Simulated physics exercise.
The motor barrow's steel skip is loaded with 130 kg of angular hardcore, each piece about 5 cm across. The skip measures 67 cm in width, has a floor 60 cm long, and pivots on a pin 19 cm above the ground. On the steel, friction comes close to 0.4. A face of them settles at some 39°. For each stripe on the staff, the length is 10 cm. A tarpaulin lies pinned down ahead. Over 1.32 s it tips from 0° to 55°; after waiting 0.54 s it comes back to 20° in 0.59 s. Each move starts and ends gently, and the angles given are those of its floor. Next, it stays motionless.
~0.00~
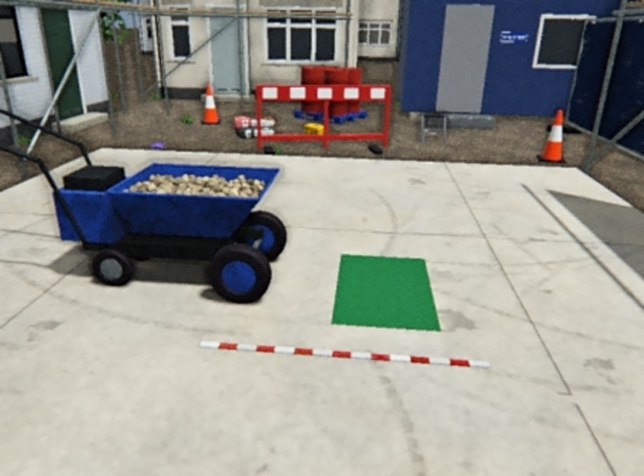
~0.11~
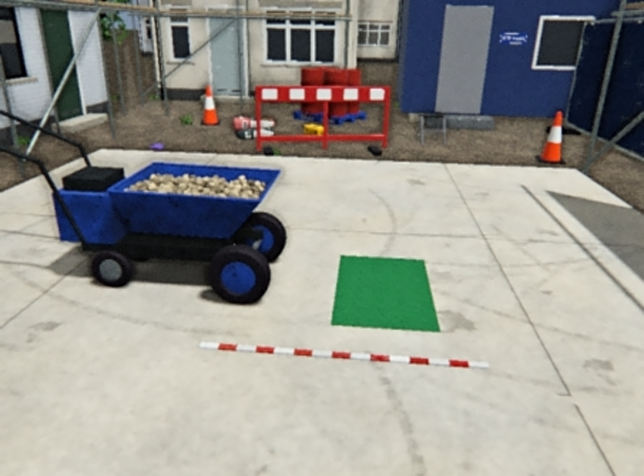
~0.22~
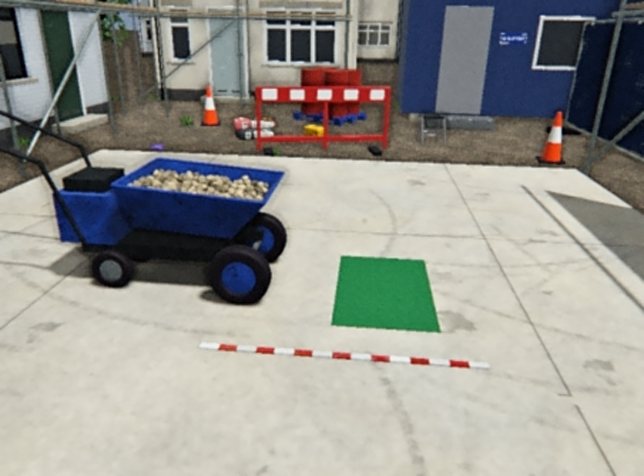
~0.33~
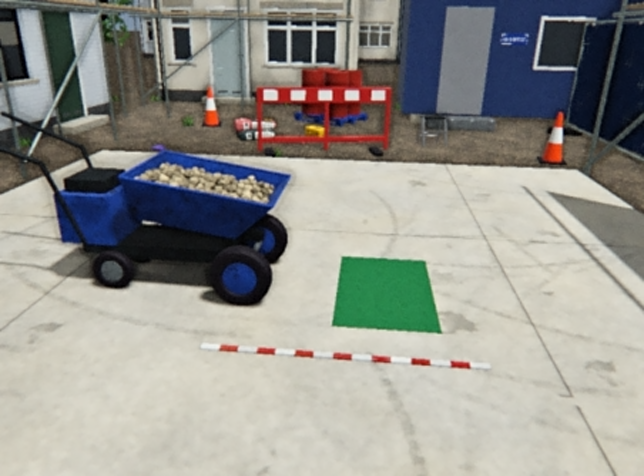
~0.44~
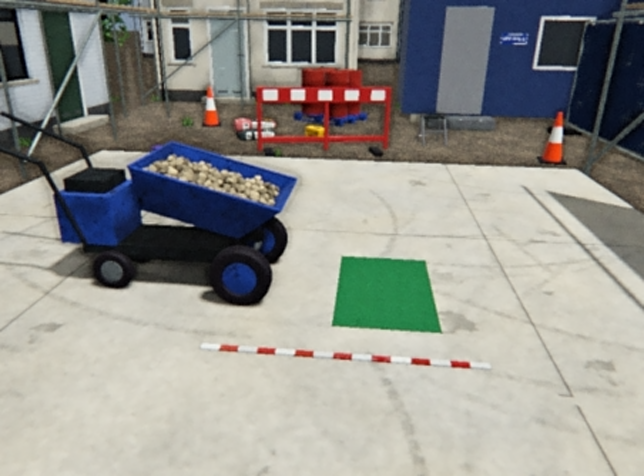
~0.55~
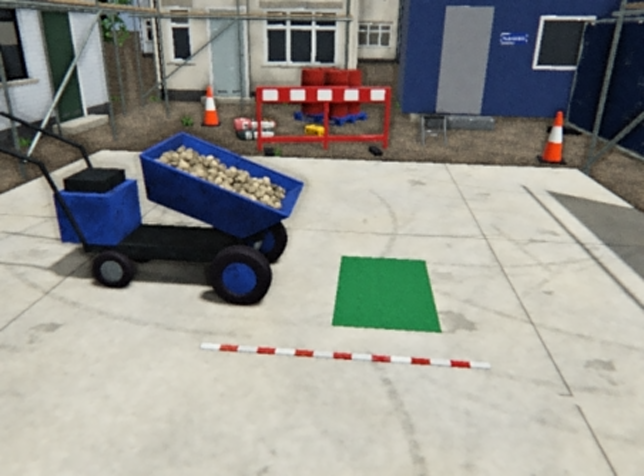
A blue motor barrow's skip full of stones tilts gradually down toward the right.
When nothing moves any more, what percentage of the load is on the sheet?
About 15 per cent.
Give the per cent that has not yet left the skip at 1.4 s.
Still inside: Around 95 %.
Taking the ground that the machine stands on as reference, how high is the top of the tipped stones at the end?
It rests some 10 cm higher than the ground the machine stands on.
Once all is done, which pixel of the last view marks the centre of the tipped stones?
Look at roughly (350, 288).
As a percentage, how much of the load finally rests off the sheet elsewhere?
Around 0 percent of the load.
After 1.0 s the floor is at 46°; 100 % in the skip; the foremost stones are at (305, 228).
After 1.4 s the floor is at 55°; 97 % in the skip, 1 % short of the sheet, 1 % on the sheet; the foremost stones are at (345, 276).
After 2.9 s the floor is at 20°; 79 % in the skip, 6 % short of the sheet, 14 % on the sheet; the foremost stones are at (401, 285).
After 4.8 s the floor is at 20°; 79 % in the skip, 6 % short of the sheet, 14 % on the sheet; the foremost stones are at (401, 285).
